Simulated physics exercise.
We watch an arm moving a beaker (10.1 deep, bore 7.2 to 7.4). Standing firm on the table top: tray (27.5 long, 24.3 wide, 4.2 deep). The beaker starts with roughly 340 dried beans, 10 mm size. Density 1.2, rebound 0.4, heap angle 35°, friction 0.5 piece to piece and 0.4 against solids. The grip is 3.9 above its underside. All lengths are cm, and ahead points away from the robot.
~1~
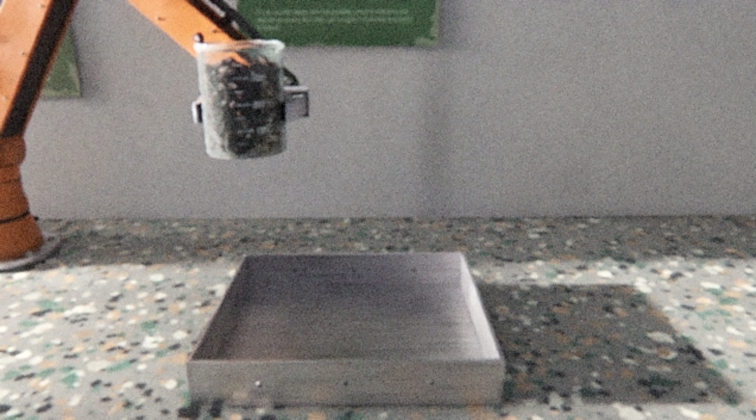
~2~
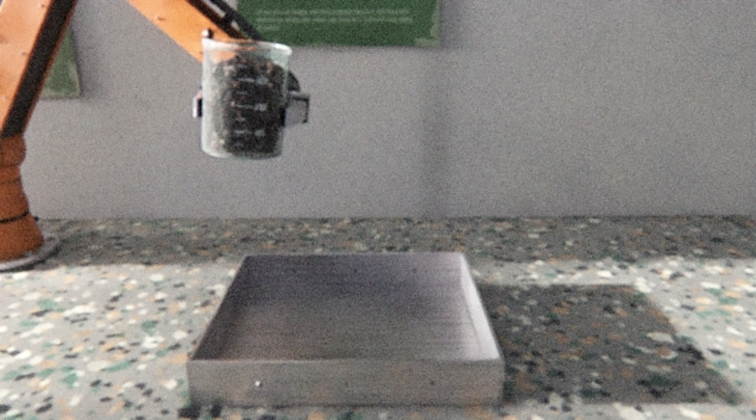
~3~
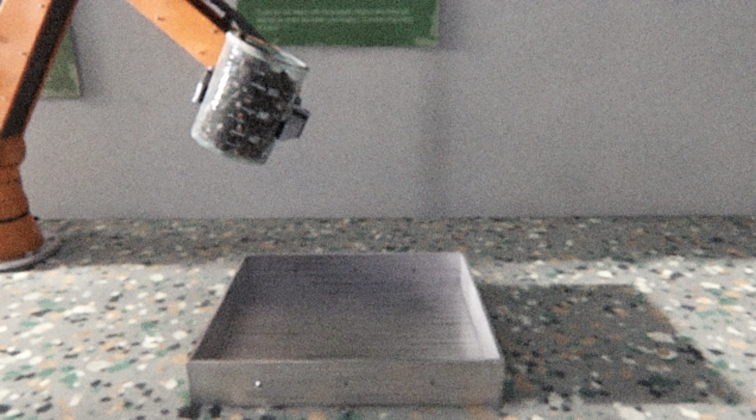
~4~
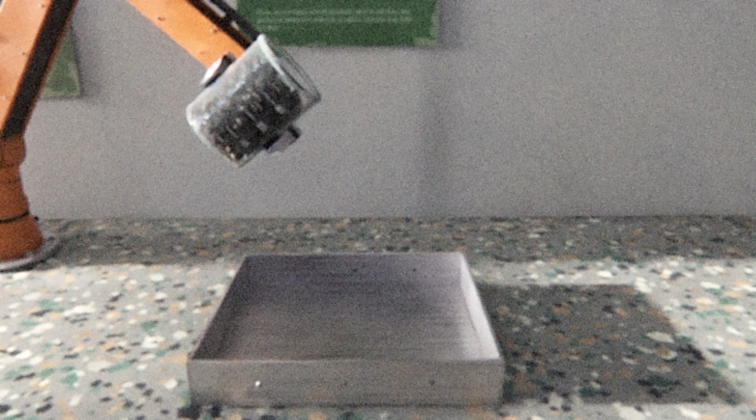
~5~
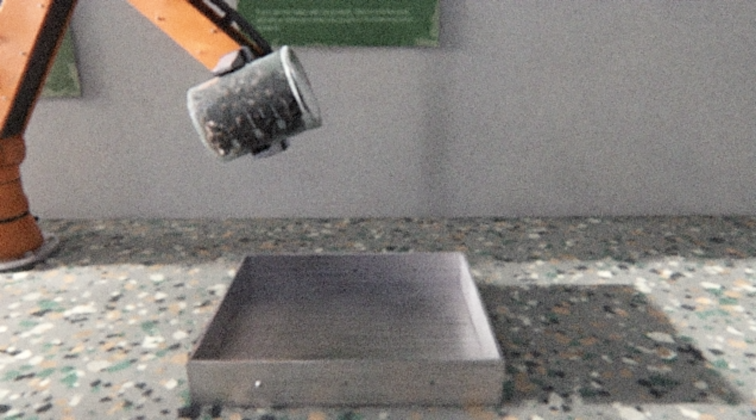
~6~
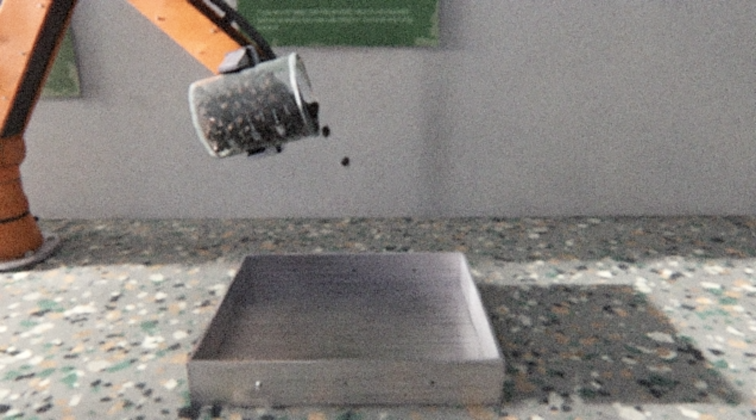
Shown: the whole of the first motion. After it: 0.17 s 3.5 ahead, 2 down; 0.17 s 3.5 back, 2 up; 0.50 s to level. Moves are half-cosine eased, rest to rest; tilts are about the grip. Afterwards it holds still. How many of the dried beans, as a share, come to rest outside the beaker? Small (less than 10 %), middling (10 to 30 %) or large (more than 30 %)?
A small share, less than 10 %, ends outside the beaker.
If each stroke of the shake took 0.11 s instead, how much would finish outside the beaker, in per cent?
Then about 15 per cent.
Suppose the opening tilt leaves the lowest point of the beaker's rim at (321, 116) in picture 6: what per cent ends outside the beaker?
Some 5 per cent.
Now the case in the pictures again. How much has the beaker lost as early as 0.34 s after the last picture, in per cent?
About 5 per cent by then.
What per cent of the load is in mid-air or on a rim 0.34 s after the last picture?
Some 4 per cent.
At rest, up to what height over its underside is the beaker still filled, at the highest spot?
Roughly 9.5 cm.
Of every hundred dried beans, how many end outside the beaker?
Some 5 per cent.
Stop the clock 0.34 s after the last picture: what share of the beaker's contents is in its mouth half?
Some 40 per cent.
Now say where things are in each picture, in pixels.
The first frame shows the beaker middle at (244, 100), level; upper third of the load around (241, 77), from x 200 to 280, top at y 40; 344 in the beaker.
The second frame shows the beaker middle at (245, 100), tilted 7° forward; upper third of the load around (244, 78), from x 210 to 280, top at y 35.
The third frame shows the beaker middle at (249, 101), tilted 26° forward; upper third of the load around (250, 80), from x 200 to 295, top at y 35.
The fourth frame shows the beaker middle at (253, 104), tilted 50° forward; upper third of the load around (255, 86), from x 195 to 300, top at y 60.
The fifth frame shows the beaker middle at (255, 107), tilted 69° forward; upper third of the load around (254, 91), from x 200 to 305, top at y 70.
The sixth frame shows the beaker middle at (256, 109), tilted 76° forward; upper third of the load around (249, 93), from x 200 to 345, top at y 75; 343 in the beaker, 1 in flight or on a rim.
Then, 0.34 s on, tilted 76° forward, highest piece 28 above the table; 325 in the beaker, 4 in the tray, 15 in flight or on a rim.
Then, 0.67 s on, tilted 19° forward, highest piece 30 above the table; 322 in the beaker, 22 in the tray.
Then, 1.04 s on, level, highest piece 31 above the table; 322 in the beaker, 22 in the tray.
Then, 2.09 s on, level, highest piece 31 above the table; 322 in the beaker, 22 in the tray.
In the end, 322 in the beaker, 22 in the tray. That is 6 % outside the beaker.
